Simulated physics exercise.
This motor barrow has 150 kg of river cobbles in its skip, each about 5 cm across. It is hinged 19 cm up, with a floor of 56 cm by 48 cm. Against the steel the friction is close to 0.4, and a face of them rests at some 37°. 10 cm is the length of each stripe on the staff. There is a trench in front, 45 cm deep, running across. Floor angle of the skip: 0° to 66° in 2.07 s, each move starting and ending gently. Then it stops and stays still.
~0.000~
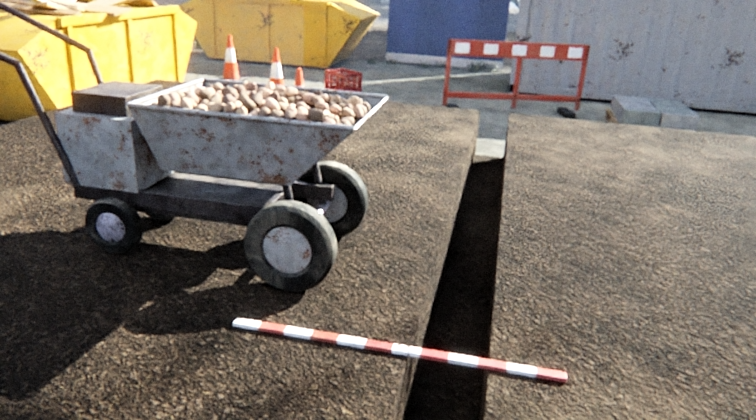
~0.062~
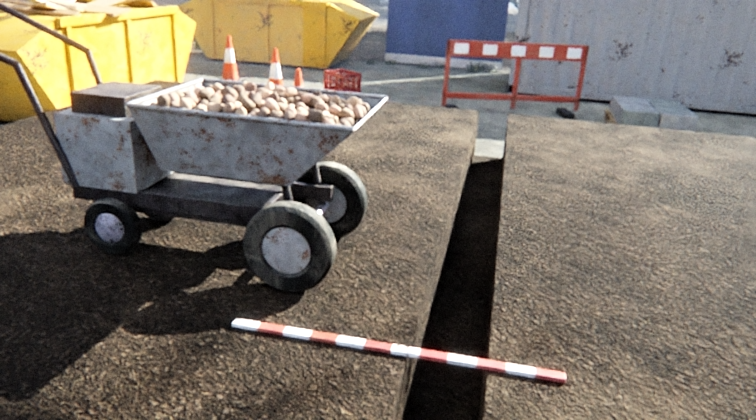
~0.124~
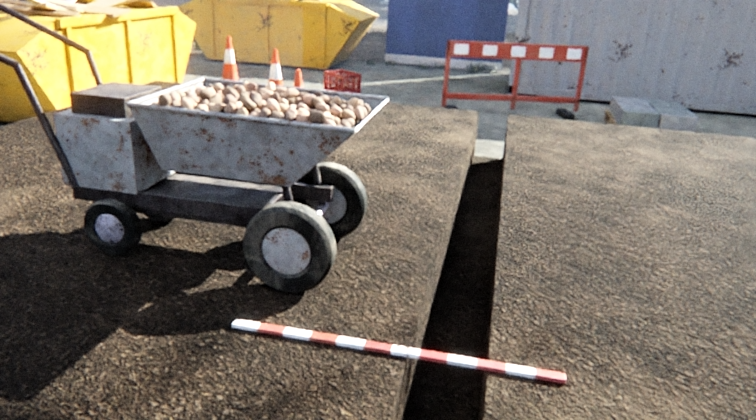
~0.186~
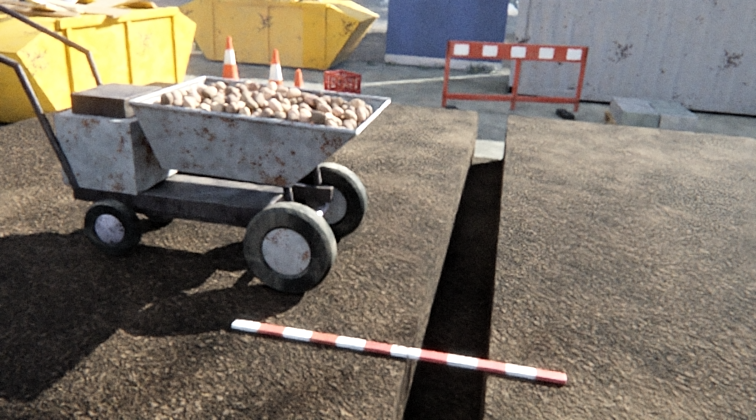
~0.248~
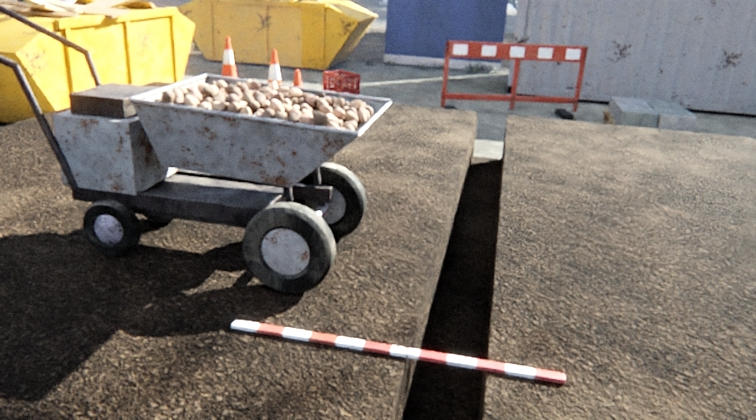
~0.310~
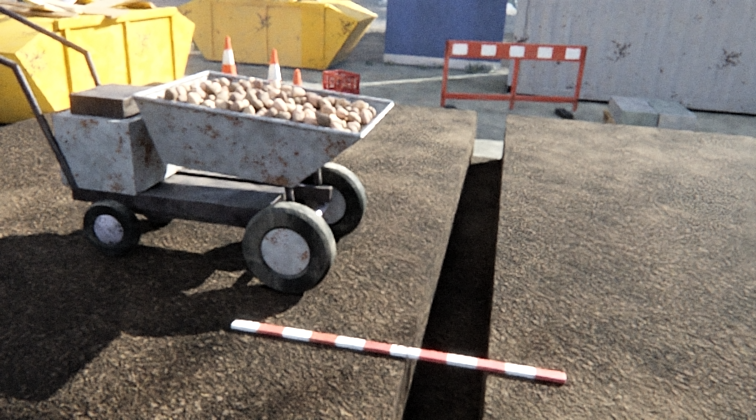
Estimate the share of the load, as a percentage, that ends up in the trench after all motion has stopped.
Roughly 82 per cent of the load ends up there.
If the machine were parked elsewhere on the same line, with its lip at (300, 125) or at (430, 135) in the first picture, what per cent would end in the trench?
The first gives about 80 percent and the second about 10 percent.
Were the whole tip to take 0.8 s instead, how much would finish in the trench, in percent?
Roughly 65 per cent would.
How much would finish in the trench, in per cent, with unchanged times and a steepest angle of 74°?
Around 85 per cent would finish in the trench.
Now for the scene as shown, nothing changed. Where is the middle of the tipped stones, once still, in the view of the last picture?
I'd point somewhere around (463, 346).
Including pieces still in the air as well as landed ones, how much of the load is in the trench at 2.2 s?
By that point it's something like 45 in a hundred.
After 1.5 s the floor is at 56°; 97 % in the skip, 3 % in the trench; the foremost stones are at (463, 285).
After 2.2 s the floor is at 66°; 39 % in the skip, 47 % in the trench, 14 % past the trench; the foremost stones are at (590, 297).
After 2.5 s the floor is at 66°; 15 % in the skip, 67 % in the trench, 18 % past the trench; the foremost stones are at (644, 319).
After 4.5 s the floor is at 66°; 0 % in the skip, 82 % in the trench, 18 % past the trench; the foremost stones are at (658, 322).
